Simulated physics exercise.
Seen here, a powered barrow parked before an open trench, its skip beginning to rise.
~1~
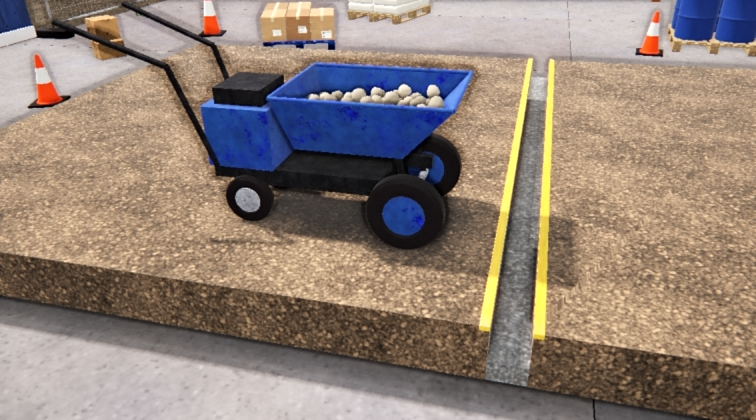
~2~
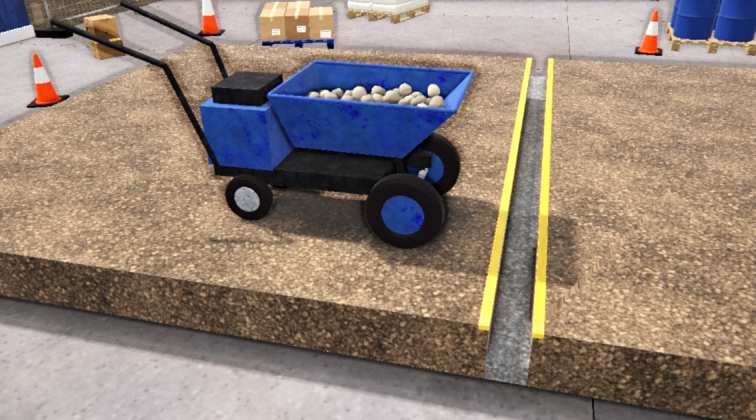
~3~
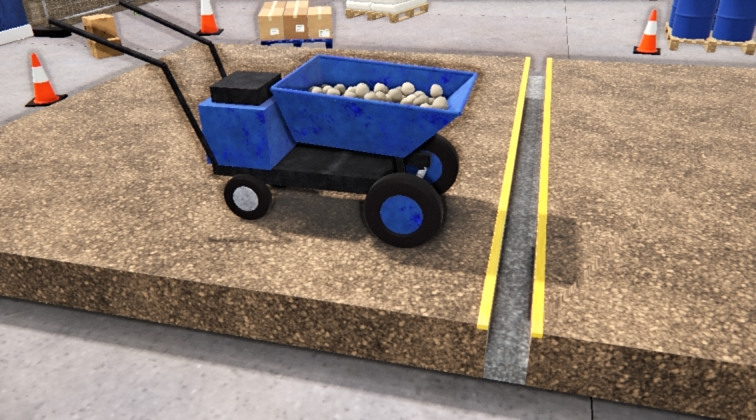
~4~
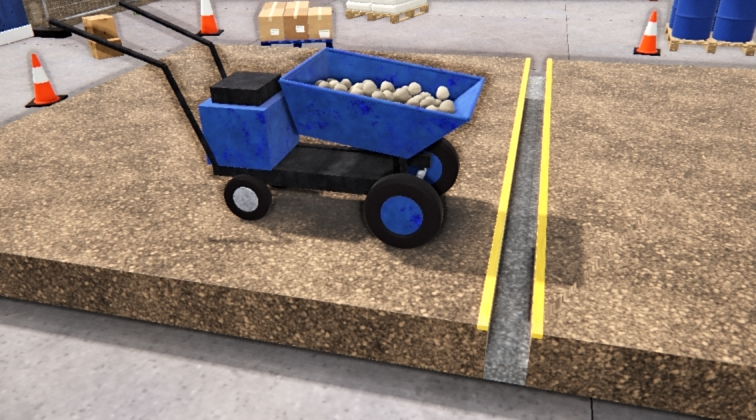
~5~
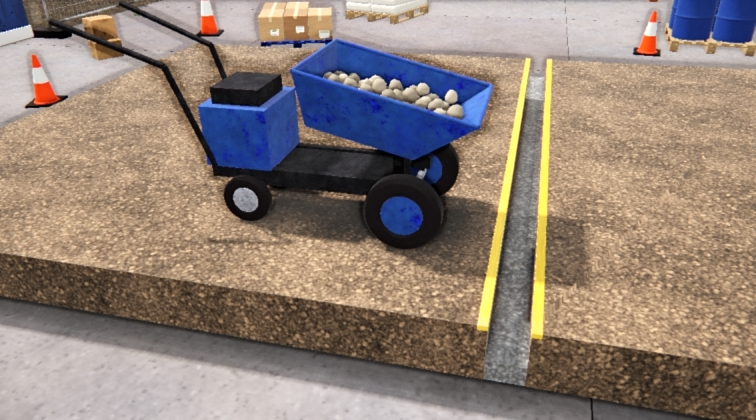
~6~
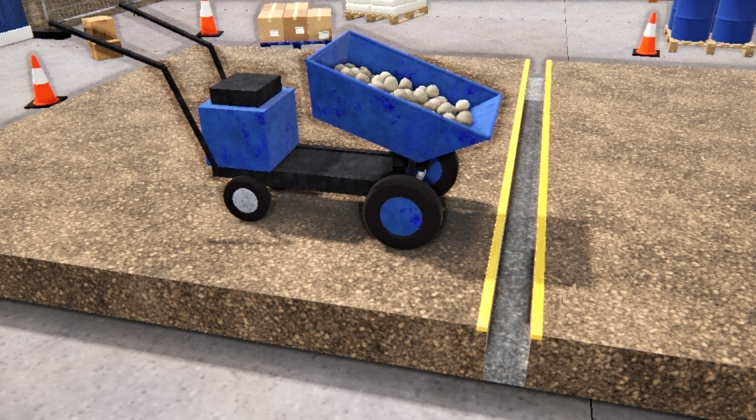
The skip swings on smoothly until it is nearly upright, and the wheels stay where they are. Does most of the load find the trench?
Between the edges lies only the smaller part of the load.
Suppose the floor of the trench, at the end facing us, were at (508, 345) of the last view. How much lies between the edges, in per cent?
Near 20 %.
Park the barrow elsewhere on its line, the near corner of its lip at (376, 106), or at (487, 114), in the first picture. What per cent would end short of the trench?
In turn 40 and 0 in a hundred.
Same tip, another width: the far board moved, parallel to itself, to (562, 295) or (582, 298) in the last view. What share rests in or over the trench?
About 60 and 90 per cent.
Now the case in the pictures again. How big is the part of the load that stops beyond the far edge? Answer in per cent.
Some 75 per cent.
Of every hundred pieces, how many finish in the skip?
Some 5 per cent.
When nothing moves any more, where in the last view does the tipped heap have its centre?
Near (567, 231).
Soon, skip tipped steeply; all in the skip.
A while on, skip tipped steeply; about half in the skip; a small part in or heaped over the trench; about a third beyond it; a stray few falling.
Towards the end, skip tipped right over; a small part in the skip; about a quarter in or heaped over the trench; most beyond it.
Finally, skip tipped right over; a stray few in the skip; about a quarter in or heaped over the trench; most beyond it.
